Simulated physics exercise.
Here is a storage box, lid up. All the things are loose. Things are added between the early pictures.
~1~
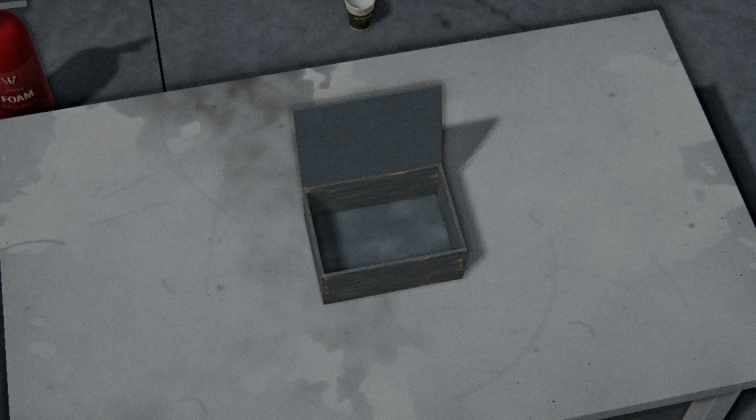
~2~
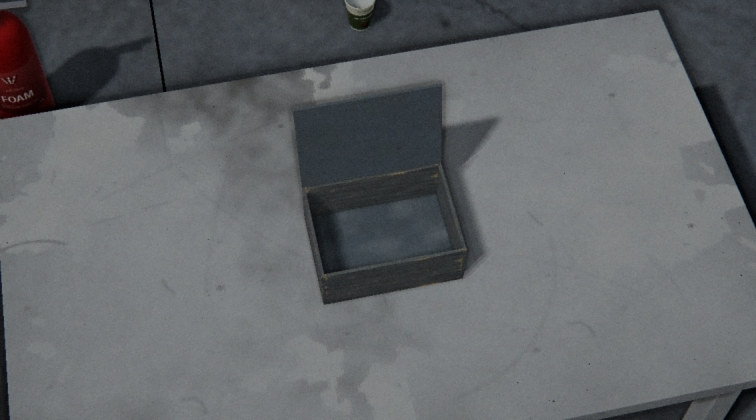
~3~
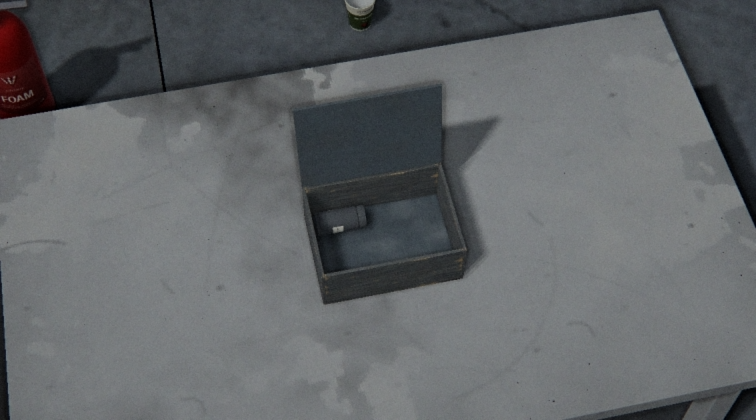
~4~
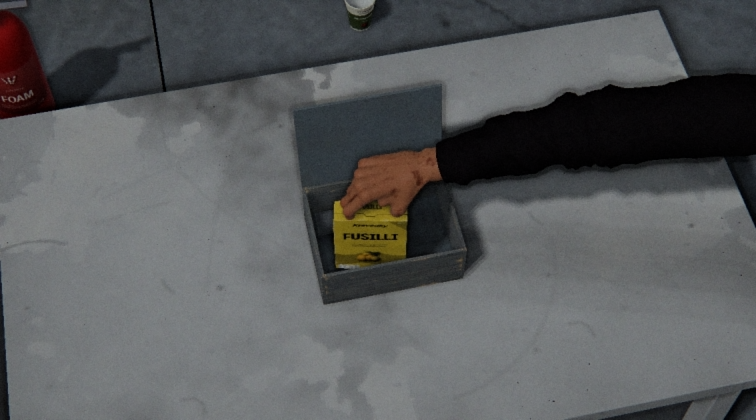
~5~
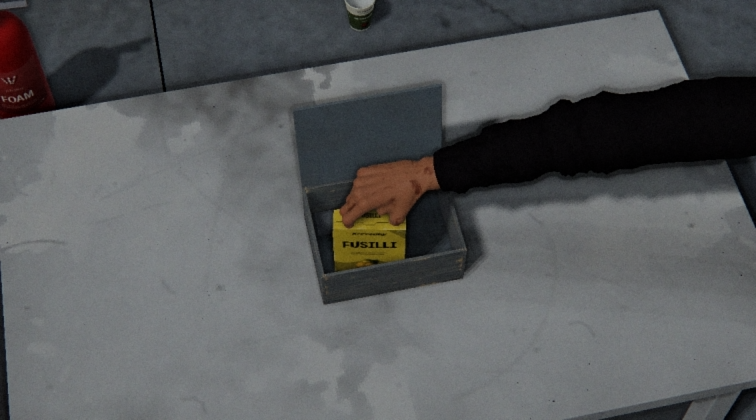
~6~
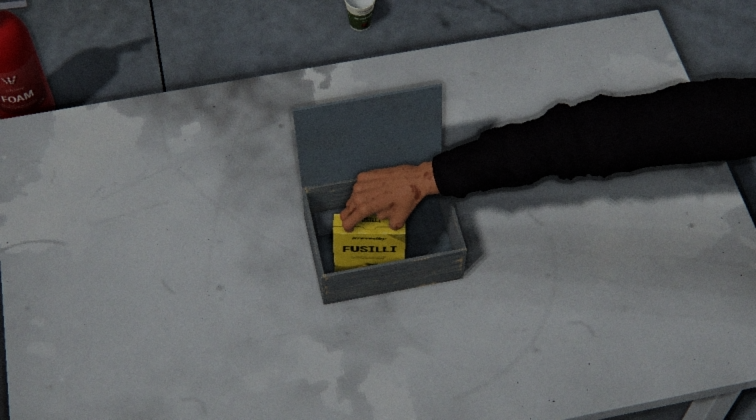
On a worn grey table, an open box gaining a small grey container, then a hand lowering a yellow fusilli packet inside.
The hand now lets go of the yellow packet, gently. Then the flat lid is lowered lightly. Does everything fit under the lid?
The lid will not close.
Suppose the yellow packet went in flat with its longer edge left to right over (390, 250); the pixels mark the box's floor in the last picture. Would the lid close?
Then it shuts flat.
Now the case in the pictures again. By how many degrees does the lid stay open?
Some 35° above the rim.
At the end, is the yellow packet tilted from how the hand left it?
It stays as placed.
Then, 1.10 s on from there, lid starting down.
Then, 1.60 s on from there, lid 59° above the rim.
Then, 1.90 s on from there, lid 37° above the rim.
Then, 3.90 s on from there, lid 33° above the rim.
In the end, lid 33° above the rim; both unmoved. At the end, from the last picture's camera, yellow packet near (370, 248).
